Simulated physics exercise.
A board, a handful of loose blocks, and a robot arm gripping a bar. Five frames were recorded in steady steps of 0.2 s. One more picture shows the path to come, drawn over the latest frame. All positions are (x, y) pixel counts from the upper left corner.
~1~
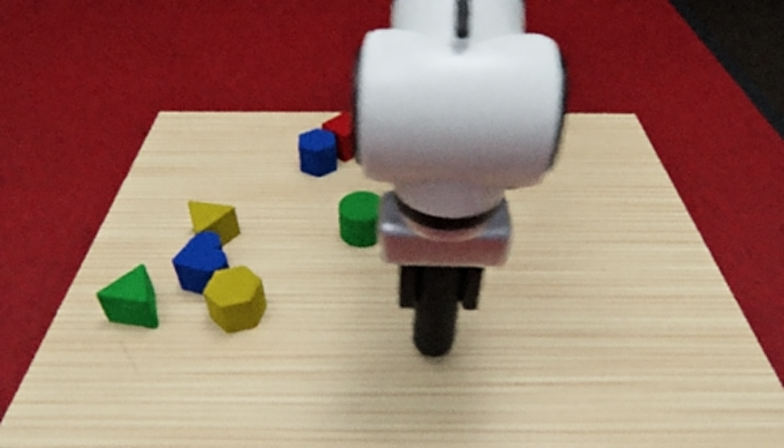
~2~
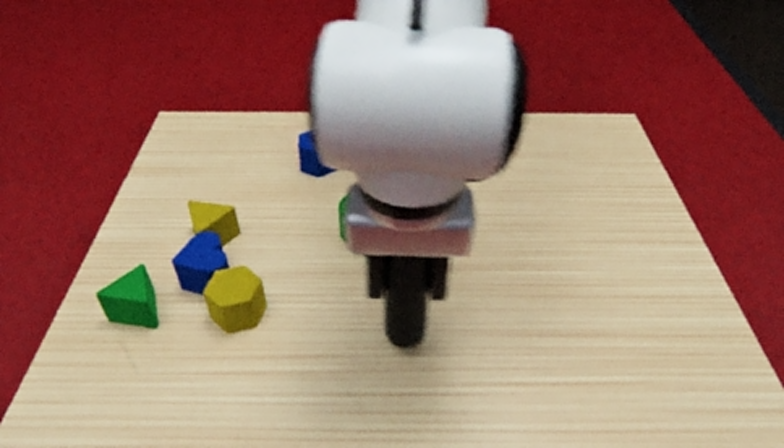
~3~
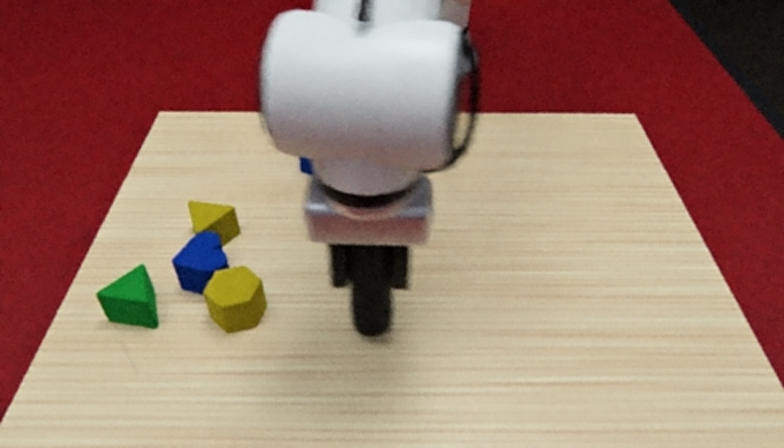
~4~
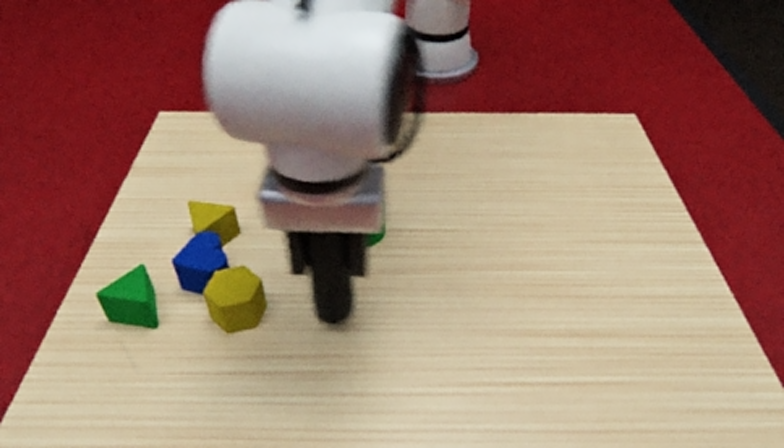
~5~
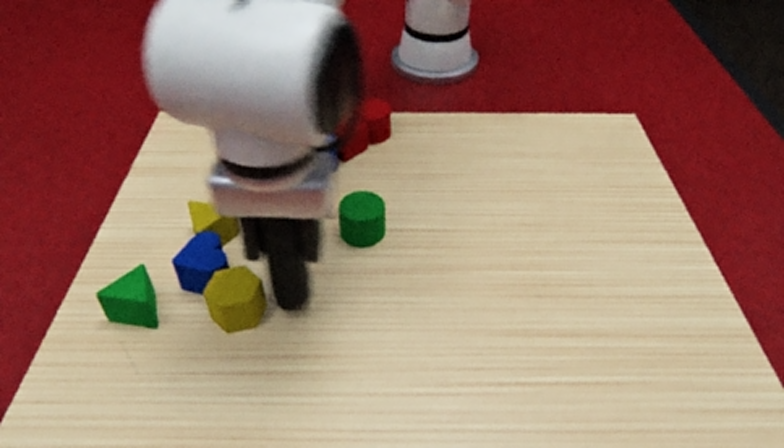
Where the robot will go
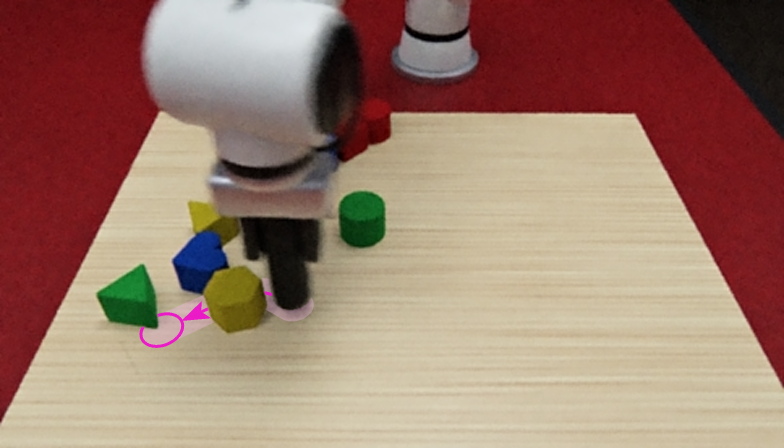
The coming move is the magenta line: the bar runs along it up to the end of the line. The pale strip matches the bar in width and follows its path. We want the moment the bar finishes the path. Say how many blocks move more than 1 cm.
Expect two.
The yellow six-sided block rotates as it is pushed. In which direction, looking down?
It ends up turned anticlockwise.
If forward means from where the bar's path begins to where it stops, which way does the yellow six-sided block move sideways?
Off to the left side.
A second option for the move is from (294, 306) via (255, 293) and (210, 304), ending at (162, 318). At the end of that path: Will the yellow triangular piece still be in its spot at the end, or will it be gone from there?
Once the bar is done, the yellow triangular piece remains in the old spot.
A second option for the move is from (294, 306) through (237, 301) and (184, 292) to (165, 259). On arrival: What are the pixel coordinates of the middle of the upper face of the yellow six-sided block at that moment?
Near (159, 303).
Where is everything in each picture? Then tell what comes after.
Tip of the bar (433, 341), middles of tops, green triangular piece (128, 285), blue heart block (202, 252), yellow triangular piece (206, 212), yellow six-sided block (232, 285), in the first picture.
Bar (405, 332), nothing pushed, in the second picture.
Bar (372, 321), nothing pushed, in the third picture.
Bar (334, 309), nothing pushed, in the fourth picture.
Bar (293, 296), green triangular piece (128, 285), blue heart block (202, 252), yellow triangular piece (206, 212), yellow six-sided block (232, 285), in the fifth picture.
The line goes from (294, 306) via (254, 293) and (209, 308), ending at (162, 330).
On the path given first. One third of the way, bar (252, 283); blue heart block (190, 251), turned 30° clockwise; yellow six-sided block (207, 289), turned 45° anticlockwise.
Two thirds of the way, bar (205, 299); blue heart block (185, 252), turned 50° clockwise; yellow six-sided block (168, 314), turned 80° anticlockwise.
At the end, bar (158, 320); green triangular piece (120, 286), turned 25° clockwise; blue heart block (184, 252), turned 50° clockwise; yellow triangular piece unmoved; yellow six-sided block (130, 343), turned 110° anticlockwise.
